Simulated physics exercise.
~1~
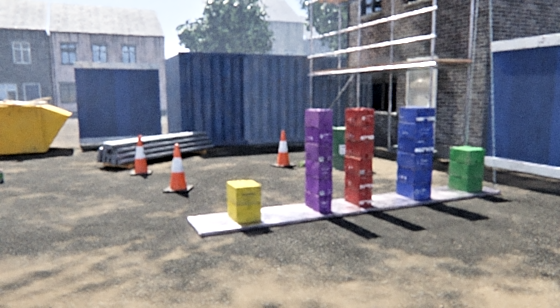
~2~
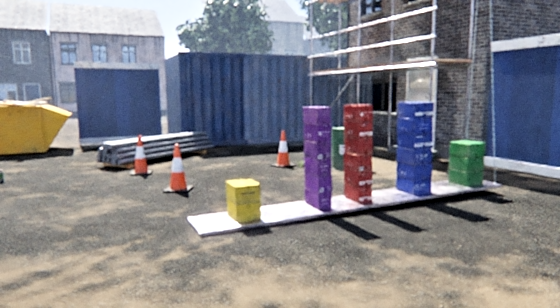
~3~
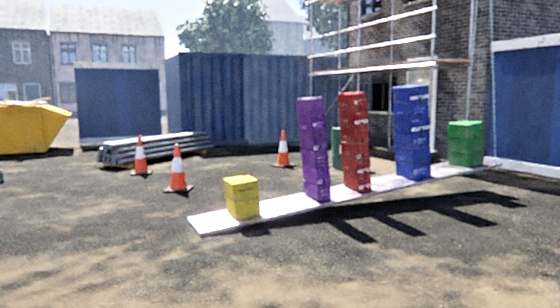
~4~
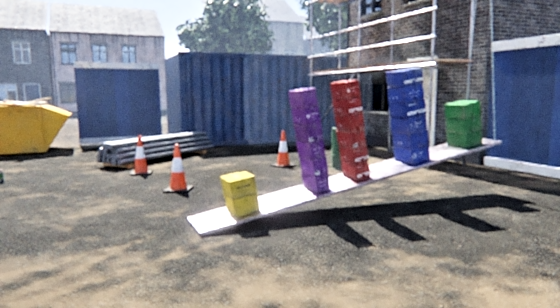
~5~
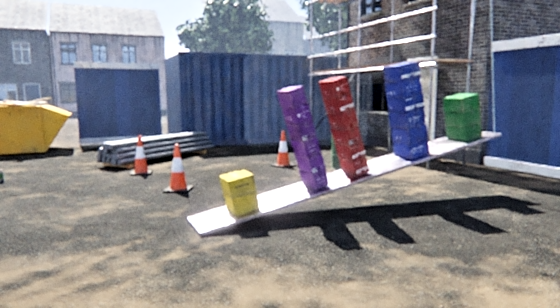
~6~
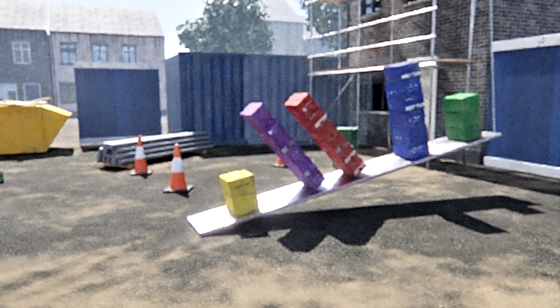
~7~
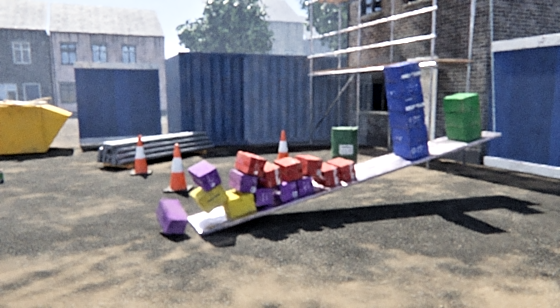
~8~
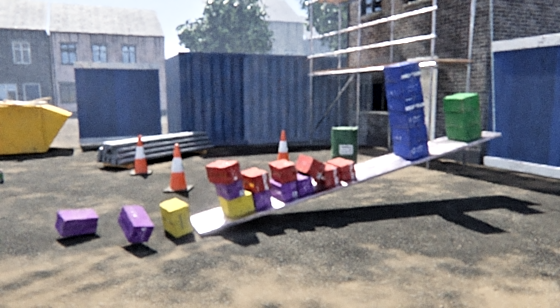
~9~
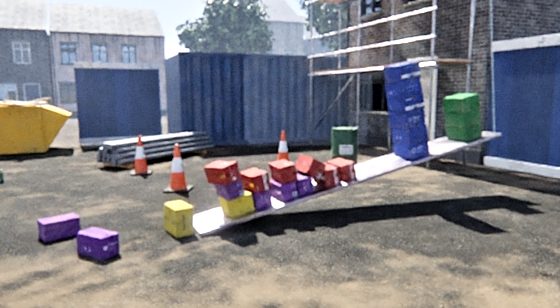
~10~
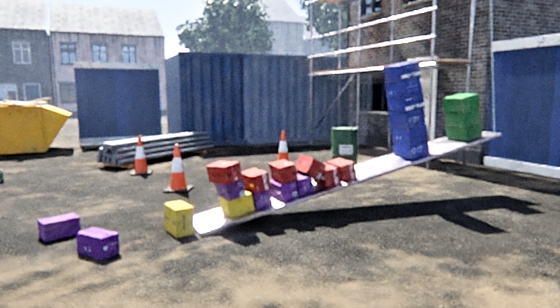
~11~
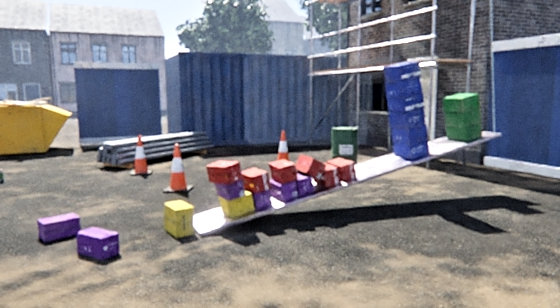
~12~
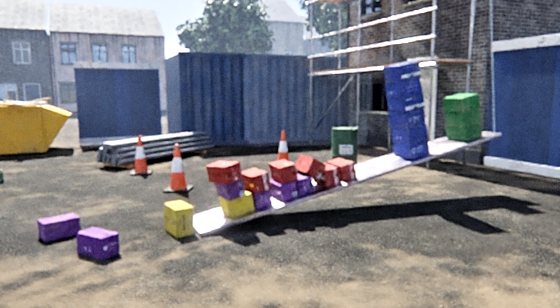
A long flat board holding five coloured stacks of boxes tilted up at its right end until the purple and red stacks toppled left, knocking over the yellow one and spilling two purple boxes onto the ground, while the blue and green stayed standing.
